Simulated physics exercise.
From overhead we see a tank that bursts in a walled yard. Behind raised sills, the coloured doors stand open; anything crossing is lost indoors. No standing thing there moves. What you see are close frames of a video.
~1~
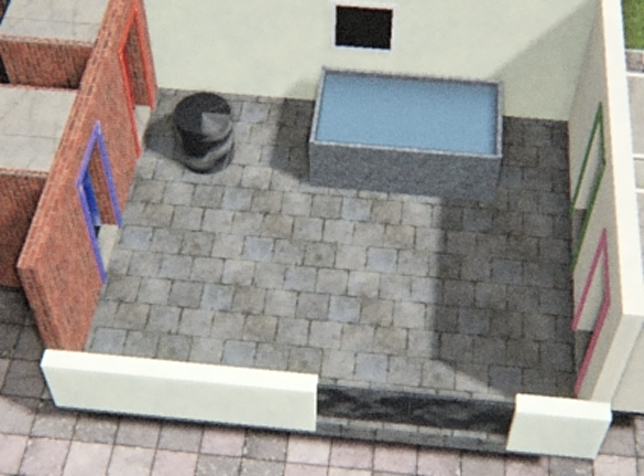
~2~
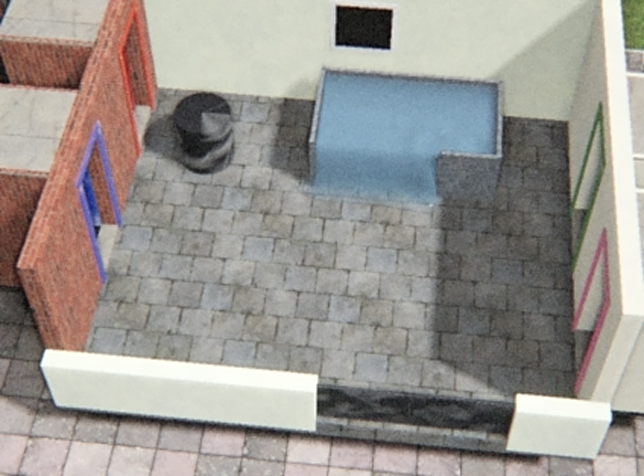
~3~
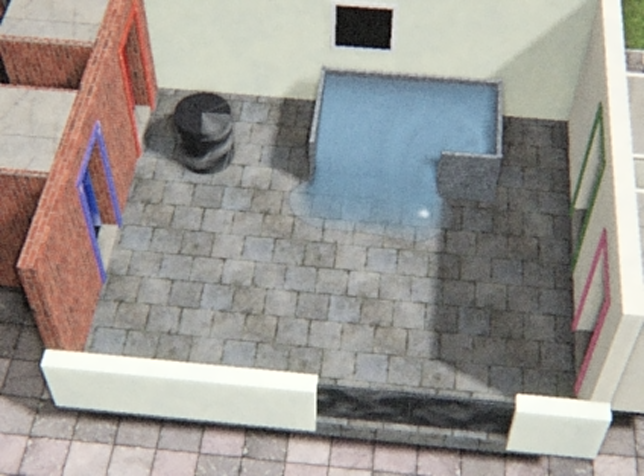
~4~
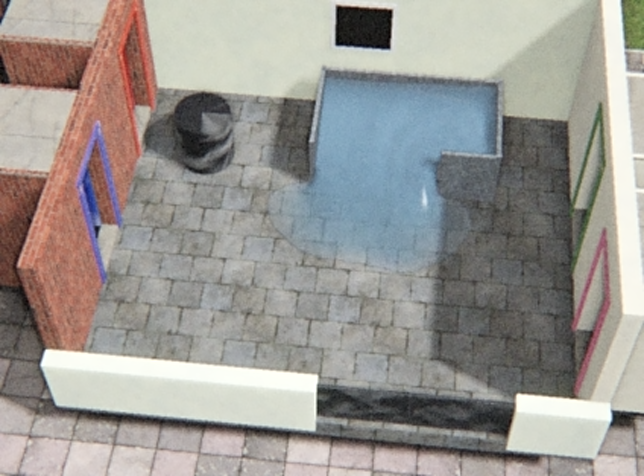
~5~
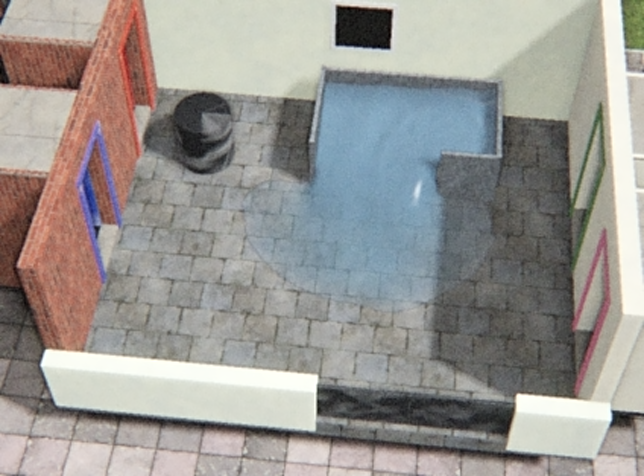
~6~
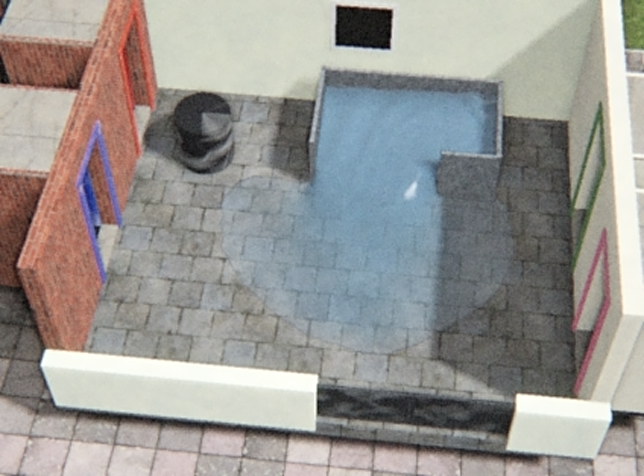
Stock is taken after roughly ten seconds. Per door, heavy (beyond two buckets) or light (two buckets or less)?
As I see it, most likely the red door gets two buckets or less. Most likely the green door gets two buckets or less. Most likely the blue door gets too much water. Most likely the pink door gets too much water.
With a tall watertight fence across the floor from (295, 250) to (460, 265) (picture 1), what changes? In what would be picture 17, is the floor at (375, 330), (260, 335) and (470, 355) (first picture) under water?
Log, spots one to three: Spared; spared; spared.
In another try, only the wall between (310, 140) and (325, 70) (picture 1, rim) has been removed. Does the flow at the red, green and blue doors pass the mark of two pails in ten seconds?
The red door tops the limit, the green door stays within the limit, and the blue door tops the limit.
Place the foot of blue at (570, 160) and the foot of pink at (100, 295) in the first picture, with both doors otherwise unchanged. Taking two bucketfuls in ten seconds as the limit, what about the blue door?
Result - blue: Crosses the limit.
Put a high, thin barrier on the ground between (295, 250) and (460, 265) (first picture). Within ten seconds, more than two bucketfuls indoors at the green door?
Well, green gets past it.
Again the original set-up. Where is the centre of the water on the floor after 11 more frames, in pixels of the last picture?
I'd point to (353, 268).
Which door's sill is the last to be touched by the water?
I'd go with the door marked red.
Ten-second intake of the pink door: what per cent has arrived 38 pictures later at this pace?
Close to 70 percent.
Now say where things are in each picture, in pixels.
The first frame shows the water tank at (408, 115) is whole and still.
In the second frame, water pours out at (376, 176) and has run to (306, 186).
In the third frame, water pours out at (376, 177) and has run to (295, 206).
In the fourth frame, water pours out at (376, 178) and has run to (280, 224).
In the fifth frame, the front is at (400, 306), out from the gap at (376, 179).
In the sixth frame, the front is at (383, 349), out from the gap at (376, 179).
A moment on, water covers 55 % of the floor; the red door not reached, the green door not reached, the blue door not reached, the pink door not reached.
Next, water covers 60 % of the floor; the red door not reached, the green door wet at the sill, nothing in, the blue door wet at the sill, nothing in, the pink door wet at the sill, nothing in.
Then, water covers 70 % of the floor; the red door not reached, the green door wet at the sill, nothing in, the blue door under two buckets in, the pink door over two buckets in.
Later, water covers 95 % of the floor; the red door under two buckets in, the green door wet at the sill, nothing in, the blue door over two buckets in, the pink door far over two buckets in.
In the end, water covers 100 % of the floor; the red door under two buckets in, the green door wet at the sill, nothing in, the blue door over two buckets in, the pink door far over two buckets in.
